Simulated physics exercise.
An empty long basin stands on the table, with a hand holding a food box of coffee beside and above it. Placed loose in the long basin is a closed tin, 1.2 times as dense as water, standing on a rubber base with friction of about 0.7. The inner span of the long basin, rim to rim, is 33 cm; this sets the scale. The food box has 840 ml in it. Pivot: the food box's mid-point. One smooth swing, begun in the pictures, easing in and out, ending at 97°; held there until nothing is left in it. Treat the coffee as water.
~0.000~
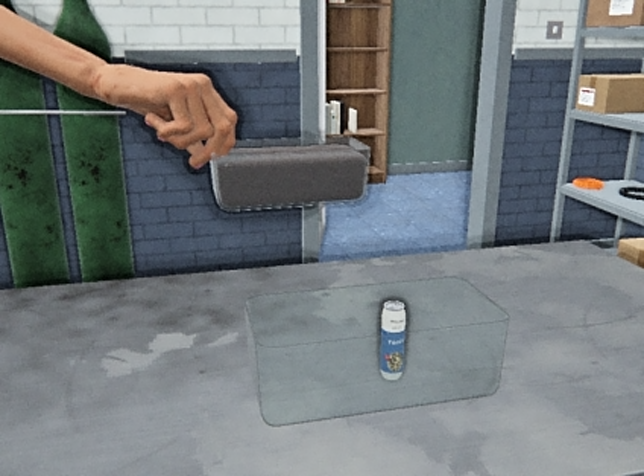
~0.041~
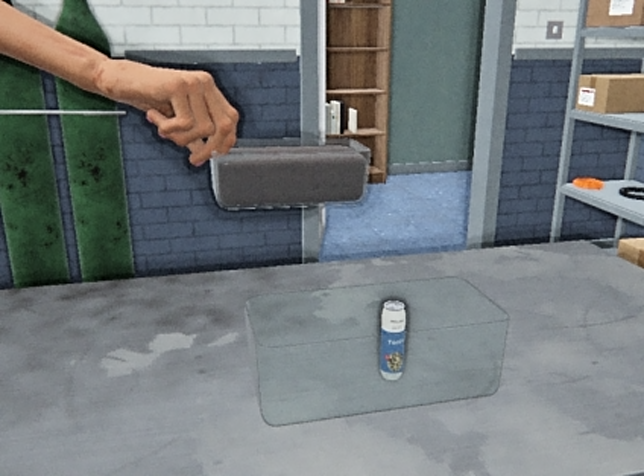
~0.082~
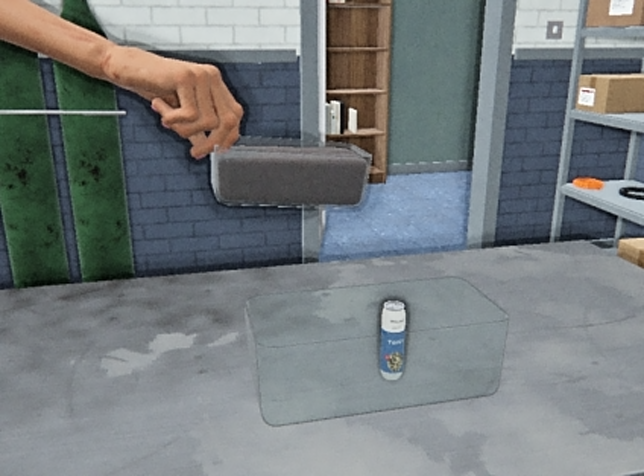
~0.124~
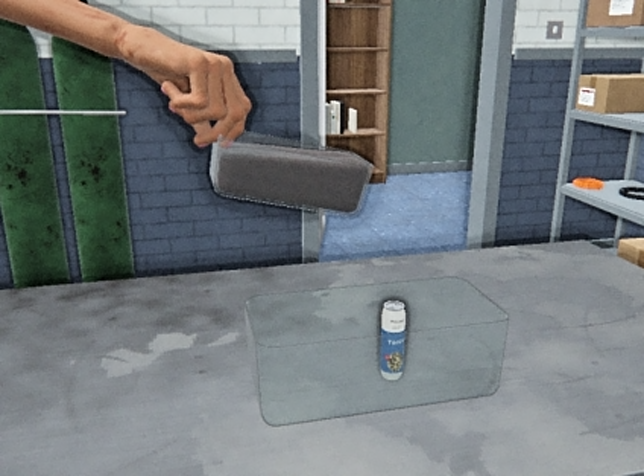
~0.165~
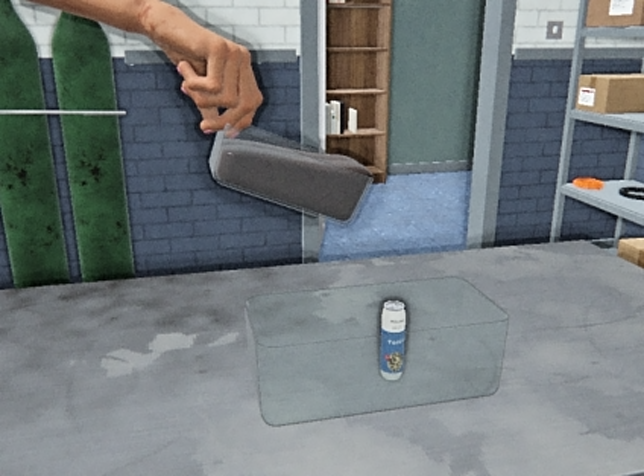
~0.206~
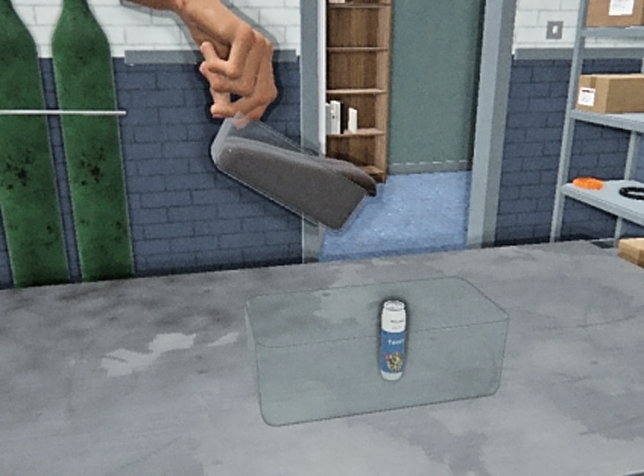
The clip opens with a hand holding a dark, level food container above a clear, long basin on a grey table, a small blue-and-white tin inside the basin. The container's right end dips, slightly at first and then more steeply, as the hand turns and shifts a little rightward and up.
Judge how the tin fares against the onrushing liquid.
It withstands it and stays upright.
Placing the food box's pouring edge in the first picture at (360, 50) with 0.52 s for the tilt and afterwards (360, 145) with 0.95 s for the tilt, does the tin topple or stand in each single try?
Try 1: Still standing; try 2: Still standing.
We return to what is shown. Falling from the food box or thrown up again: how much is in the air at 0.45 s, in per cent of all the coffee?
Near 64 in a hundred.
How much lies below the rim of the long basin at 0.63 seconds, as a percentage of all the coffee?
My estimate is about 82 percent.
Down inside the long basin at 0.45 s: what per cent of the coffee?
24 %, roughly.
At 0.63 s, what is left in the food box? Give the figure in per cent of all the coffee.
Around 2 percent of it.
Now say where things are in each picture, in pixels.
In the first frame, it leans 0°; its right rim is at (360, 145); the coffee meets the walls at (214, 156) and (356, 150); the long basin's rim runs from (251, 322) to (486, 297); the tin's top is at (394, 309).
In the second frame, it leans 1°; its right rim is at (360, 146); the coffee meets the walls at (214, 156) and (357, 151).
In the third frame, it leans 6°; its right rim is at (361, 152); the coffee meets the walls at (215, 153) and (358, 154).
In the fourth frame, it leans 13°; its right rim is at (362, 161); the coffee meets the walls at (217, 149) and (360, 158).
In the fifth frame, it leans 22°; its right rim is at (362, 173); the coffee meets the walls at (219, 145) and (356, 165); 3 per cent is over the edge.
In the sixth frame, it leans 33°; its right rim is at (359, 187); the coffee meets the walls at (217, 142) and (333, 166); 8 per cent is over the edge.
By 0.45 s the tilt is 93° and 11 per cent is still to pour; the tin stands where it began.
By 0.63 s the tilt is 97° and 2 per cent is still to pour; the tin stands where it began.
By 0.82 s the tilt is 97° and 0 per cent is still to pour; the tin stands where it began.
By 1.02 s the tilt is 97° and 0 per cent is still to pour; the tin stands where it began.
At rest the tin stands where it began.
